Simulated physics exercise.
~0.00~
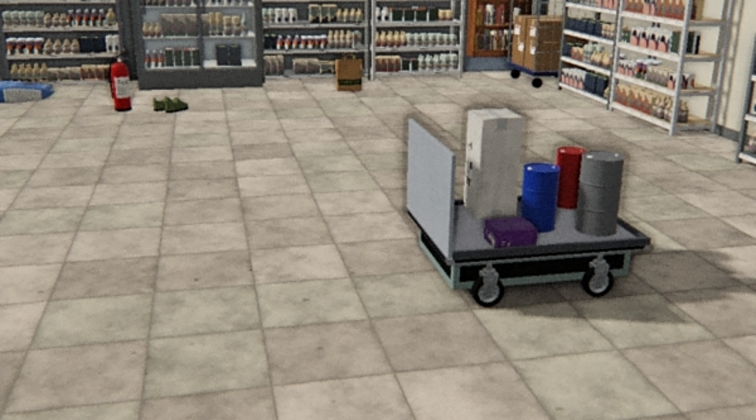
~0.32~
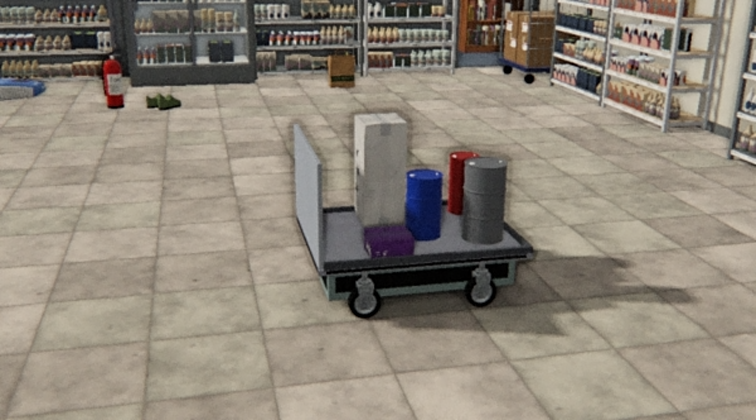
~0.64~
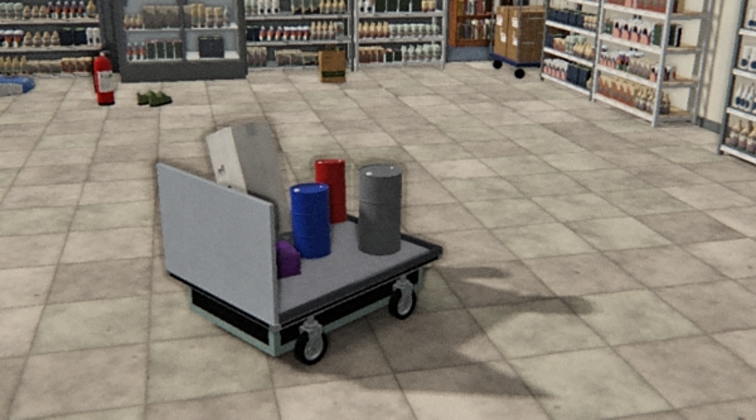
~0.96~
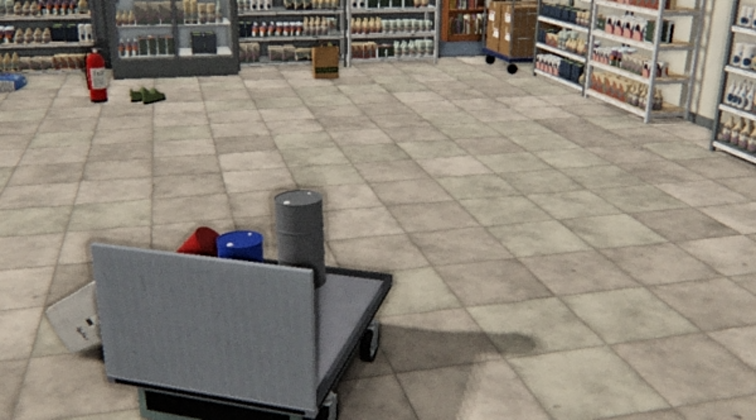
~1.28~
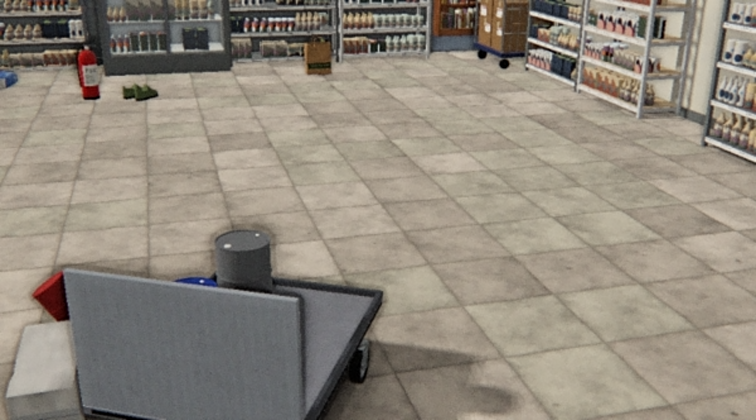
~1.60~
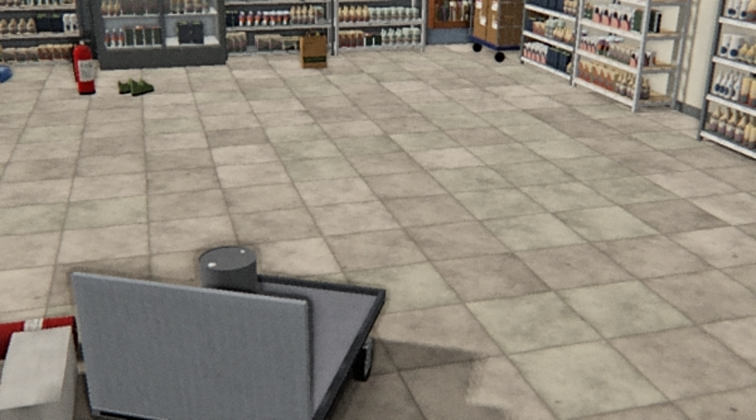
Flatbed cart rolling left across a shop floor and swinging round, spilling a white box and red drum, then stopping.
